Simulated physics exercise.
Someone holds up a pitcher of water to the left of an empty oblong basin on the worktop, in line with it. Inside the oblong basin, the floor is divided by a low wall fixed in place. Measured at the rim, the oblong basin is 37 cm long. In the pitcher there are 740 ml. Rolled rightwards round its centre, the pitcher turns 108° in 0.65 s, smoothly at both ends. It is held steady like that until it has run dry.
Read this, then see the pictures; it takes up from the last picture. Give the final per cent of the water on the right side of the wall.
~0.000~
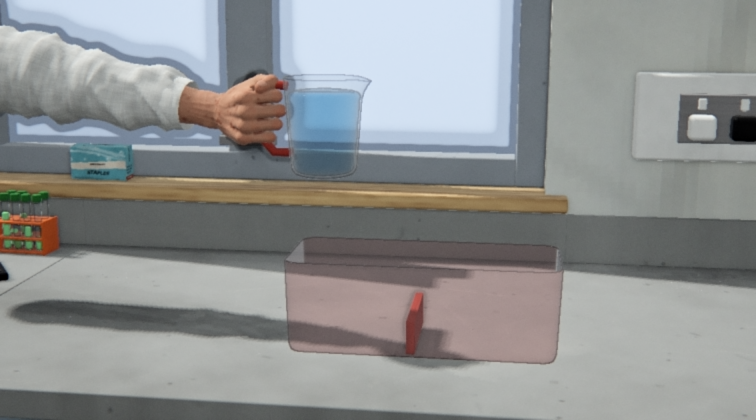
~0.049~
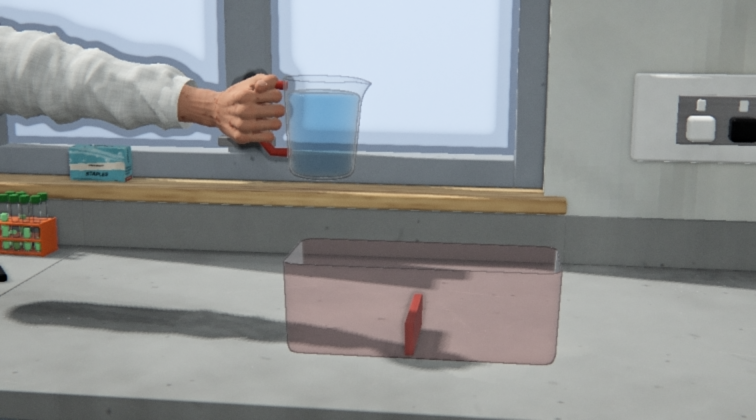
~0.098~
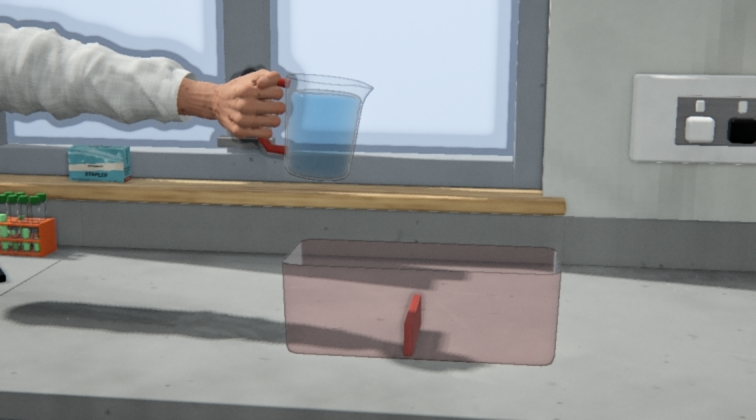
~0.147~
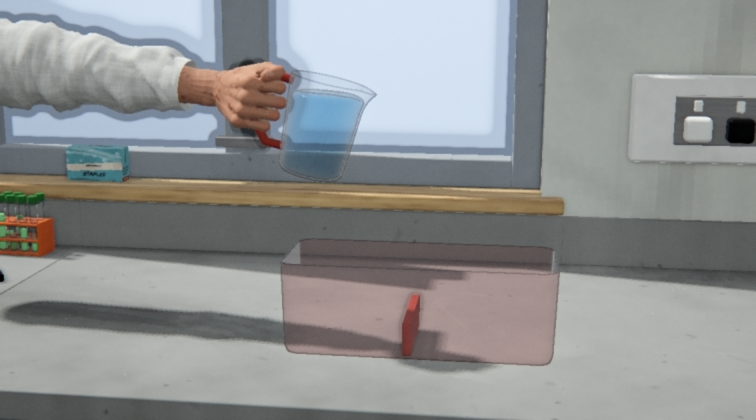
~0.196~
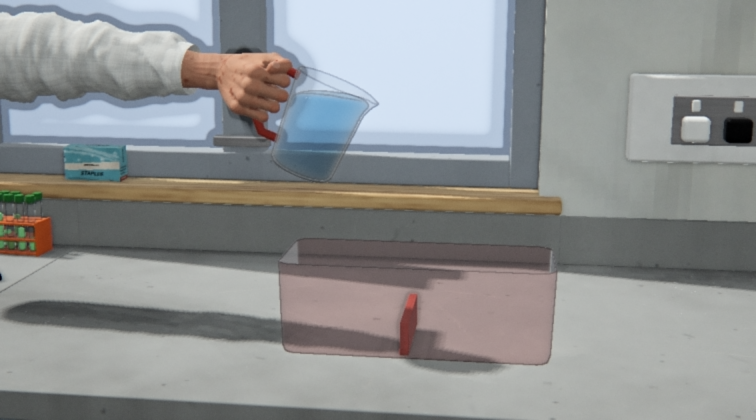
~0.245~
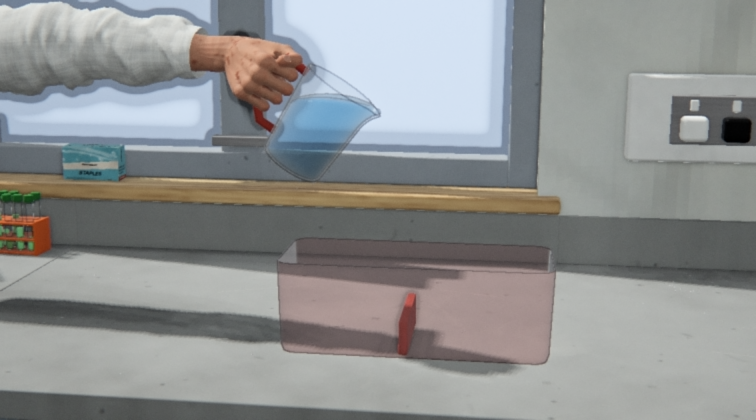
The right side ends with about 89 per cent.
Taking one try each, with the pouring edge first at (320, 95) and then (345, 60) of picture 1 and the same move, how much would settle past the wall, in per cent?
Roughly 5 per cent the first time and 40 per cent the second.
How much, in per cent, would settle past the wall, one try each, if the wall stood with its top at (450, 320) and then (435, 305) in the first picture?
It comes to 25 per cent, and then 35 per cent.
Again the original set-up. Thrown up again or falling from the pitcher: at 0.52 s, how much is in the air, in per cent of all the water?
Estimate: About 30 % of all of it.
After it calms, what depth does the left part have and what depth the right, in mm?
About 4 mm left, about 26 mm right.
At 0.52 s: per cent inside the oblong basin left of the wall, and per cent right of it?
Lab note: Left near 0, right near 12.
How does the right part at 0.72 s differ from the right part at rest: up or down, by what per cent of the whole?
It climbs by roughly 30 per cent.
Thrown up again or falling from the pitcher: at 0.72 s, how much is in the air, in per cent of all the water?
I'd put it at about 20 per cent of the liquid.
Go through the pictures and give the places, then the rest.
The first picture shows tilt 0°; pouring edge (371, 80); surface from (289, 91) to (362, 93); the oblong basin's rim runs from (294, 250) to (561, 260); the wall's top is at (415, 308).
The second picture shows tilt 2°; pouring edge (371, 82); surface from (288, 92) to (361, 95).
The third picture shows tilt 6°; pouring edge (374, 87); surface from (290, 91) to (362, 98).
The fourth picture shows tilt 13°; pouring edge (377, 94); surface from (292, 92) to (366, 99).
The fifth picture shows tilt 22°; pouring edge (379, 103); surface from (289, 104) to (371, 101).
The sixth picture shows tilt 34°; pouring edge (381, 115); surface from (285, 113) to (380, 111).
By 0.52 s the tilt is 97° and 57 per cent is still to pour, 0 is left of the wall and 12 right of it.
By 0.72 s the tilt is 108° and 13 per cent is still to pour, 8 is left of the wall and 59 right of it.
By 0.92 s the tilt is 108° and 1 per cent is still to pour, 8 is left of the wall and 87 right of it.
By 1.15 s the tilt is 108° and 0 per cent is still to pour, 10 is left of the wall and 89 right of it.
At rest 10 per cent lies left of the wall, 89 right of it and 1 outside.
